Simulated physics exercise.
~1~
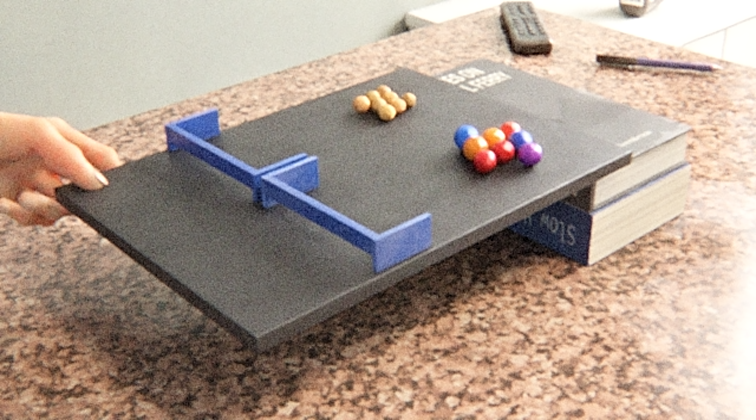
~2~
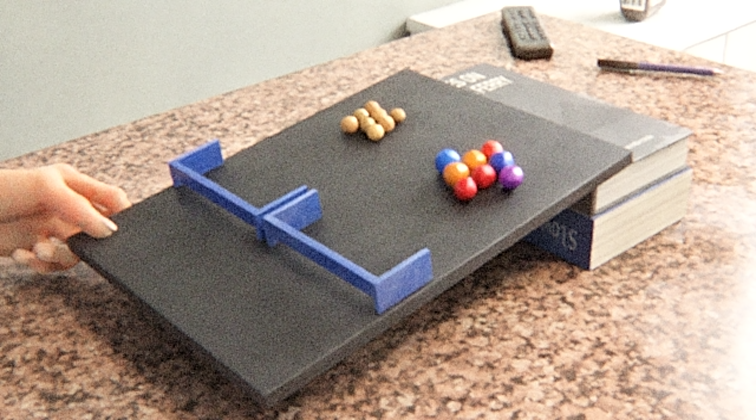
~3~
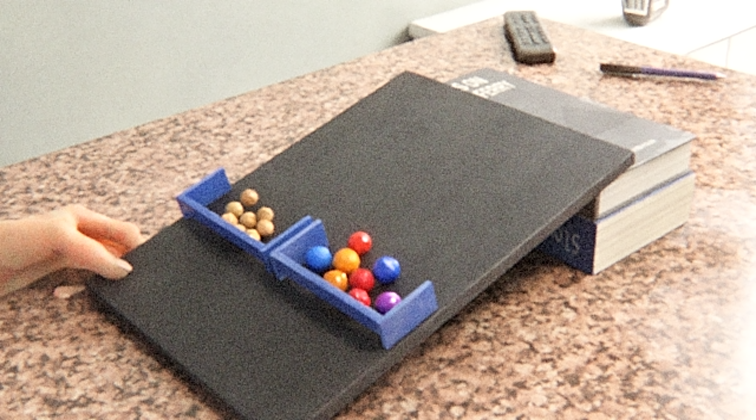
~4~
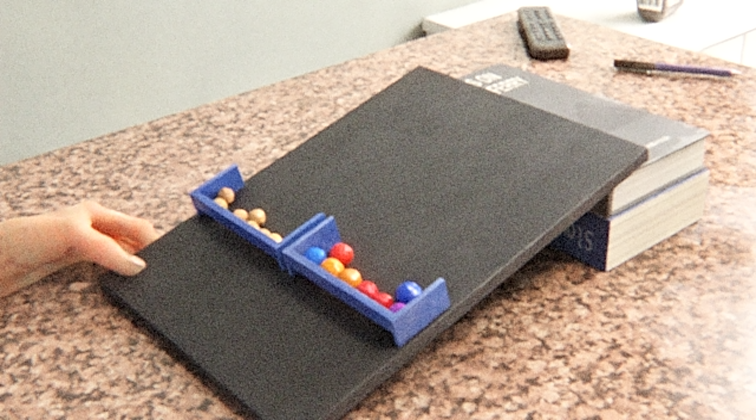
On a speckled stone counter, a dark board leans on a pile of thick books at the right, while a hand holds its other end at the left. A cluster of small tan balls and a cluster of shiny coloured ones sit high on the board, each above a blue gate. The hand lowers its end, and the slope grows steeper. Both clusters move down and to the left until they reach the gates. At the end, the tan balls are gathered behind the back gate and the coloured balls behind the front one, with the hand still beside the board.
